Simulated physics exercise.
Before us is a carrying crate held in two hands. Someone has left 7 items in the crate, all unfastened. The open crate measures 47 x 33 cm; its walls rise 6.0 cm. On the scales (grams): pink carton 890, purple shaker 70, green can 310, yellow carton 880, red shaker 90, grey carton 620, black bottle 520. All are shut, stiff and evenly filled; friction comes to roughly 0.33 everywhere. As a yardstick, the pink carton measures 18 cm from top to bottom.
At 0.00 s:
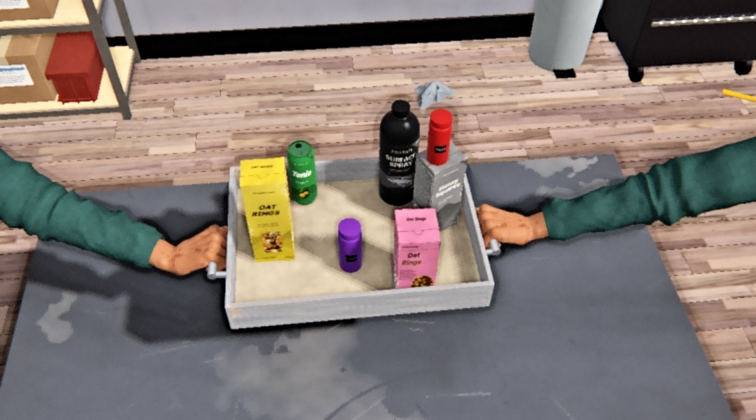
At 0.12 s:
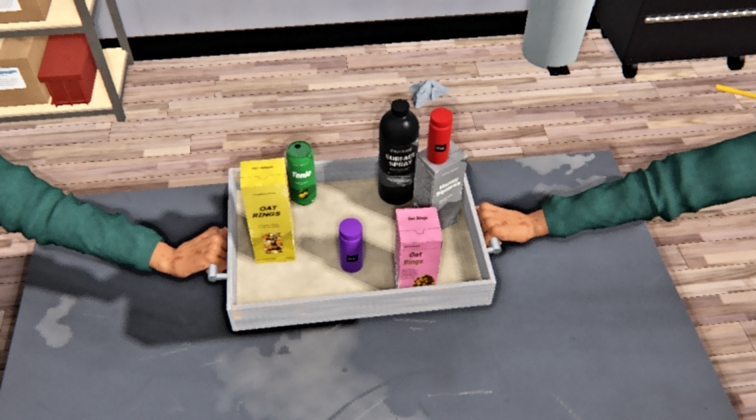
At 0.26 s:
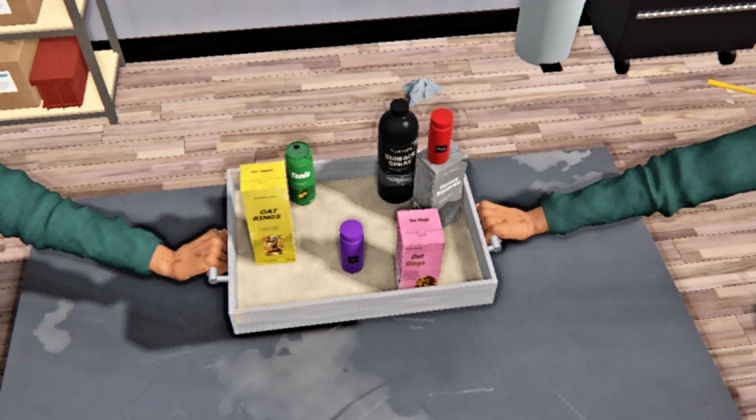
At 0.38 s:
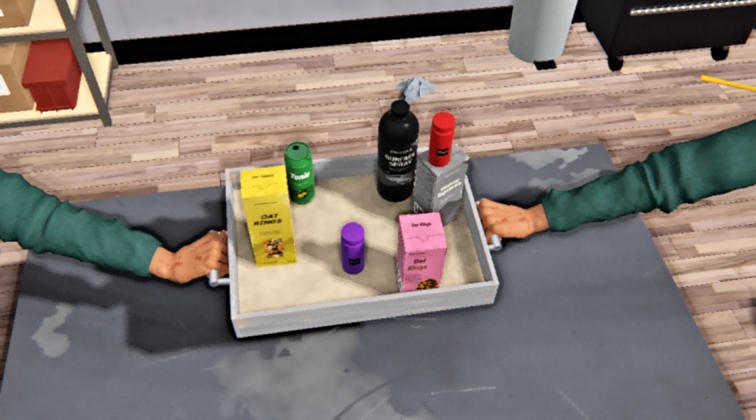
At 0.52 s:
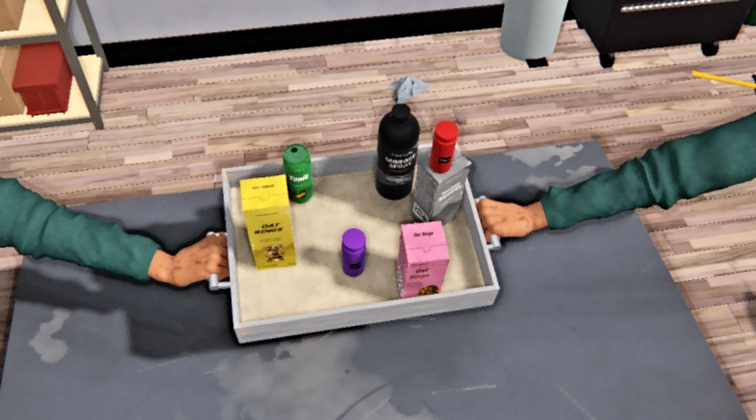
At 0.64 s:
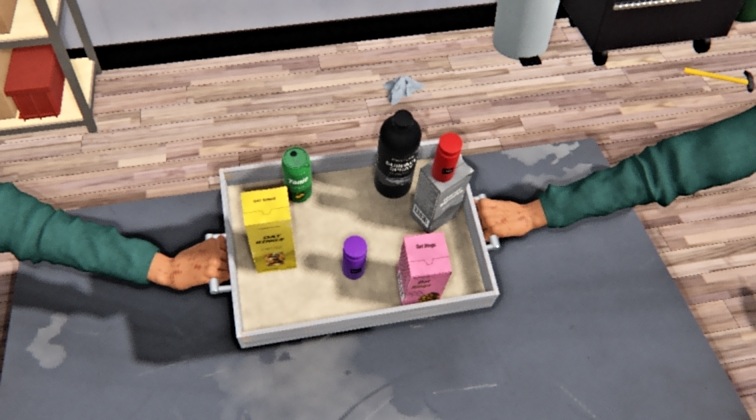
On a grey workshop table, two hands gripping a crate of cartons, bottles and cans, gradually tilting its near side down.
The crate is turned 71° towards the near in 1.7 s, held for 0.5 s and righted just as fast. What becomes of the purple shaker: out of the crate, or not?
The purple shaker is still inside.
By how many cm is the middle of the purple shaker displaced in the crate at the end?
About 9 cm.
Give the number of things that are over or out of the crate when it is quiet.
That comes to 6.
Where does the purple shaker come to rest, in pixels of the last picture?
Around (361, 285).
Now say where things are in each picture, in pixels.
Crate level; purple shaker (350, 246); pink carton (415, 257), in the first picture.
Crate level; yellow carton (269, 214); red shaker (439, 136), in the second picture.
Tip 1°, near side down; grey carton (438, 188); black bottle (397, 151), in the third picture.
Tip 4°, near side down; pink carton (419, 259); green can (300, 175), in the fourth picture.
Tip 9°, near side down; yellow carton (270, 226); red shaker (443, 148), in the fifth picture.
Tip 14°, near side down; purple shaker (354, 258); grey carton (440, 194), in the sixth picture.
By 1.24 s, tip 56°, near side down; yellow carton, red shaker and grey carton now out of the crate; purple shaker 9 cm from its spot near (361, 320); green can rocked 16° off its seat.
By 1.94 s, tip 71°, near side down; pink carton, green can and black bottle now out of the crate; purple shaker 9 cm from its spot near (358, 317).
By 2.94 s, tip 51°, near side down; purple shaker 9 cm from its spot near (361, 320).
By 3.44 s, tip 15°, near side down; purple shaker 9 cm from its spot near (362, 302).
When it is over (4.5 s), out of the crate, pink carton, green can, yellow carton, red shaker, grey carton and black bottle; not toppled but over 5 cm from the start, purple shaker. In the last view, purple shaker near (361, 285).
